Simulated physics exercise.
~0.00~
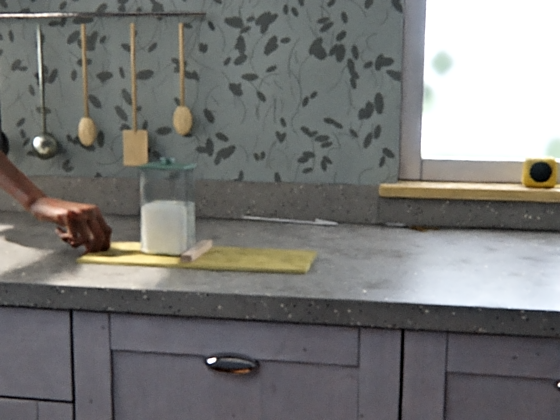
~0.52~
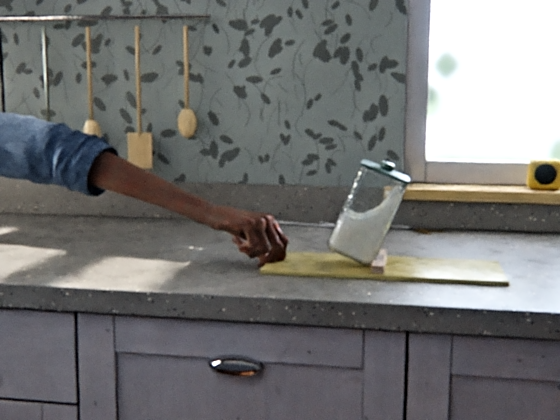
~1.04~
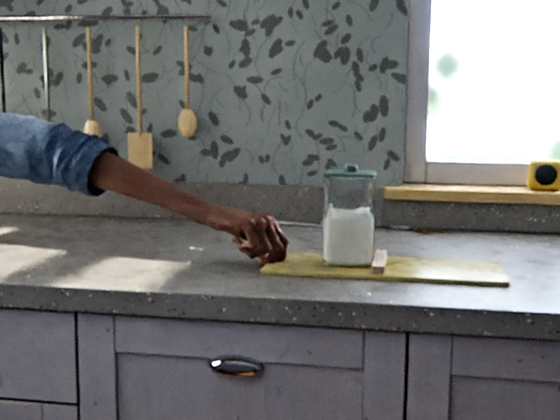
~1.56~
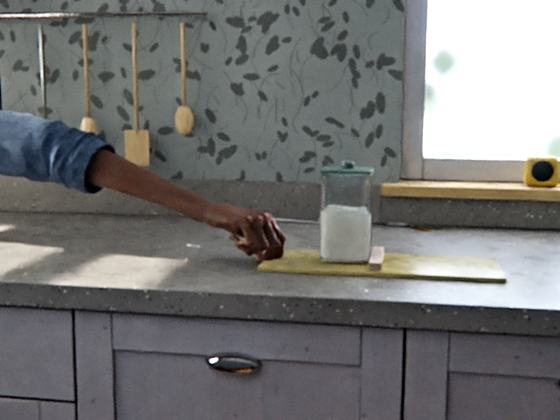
A hand sliding a yellow board rightward along a grey worktop, a capped flask of milk tilting right, then settling upright.
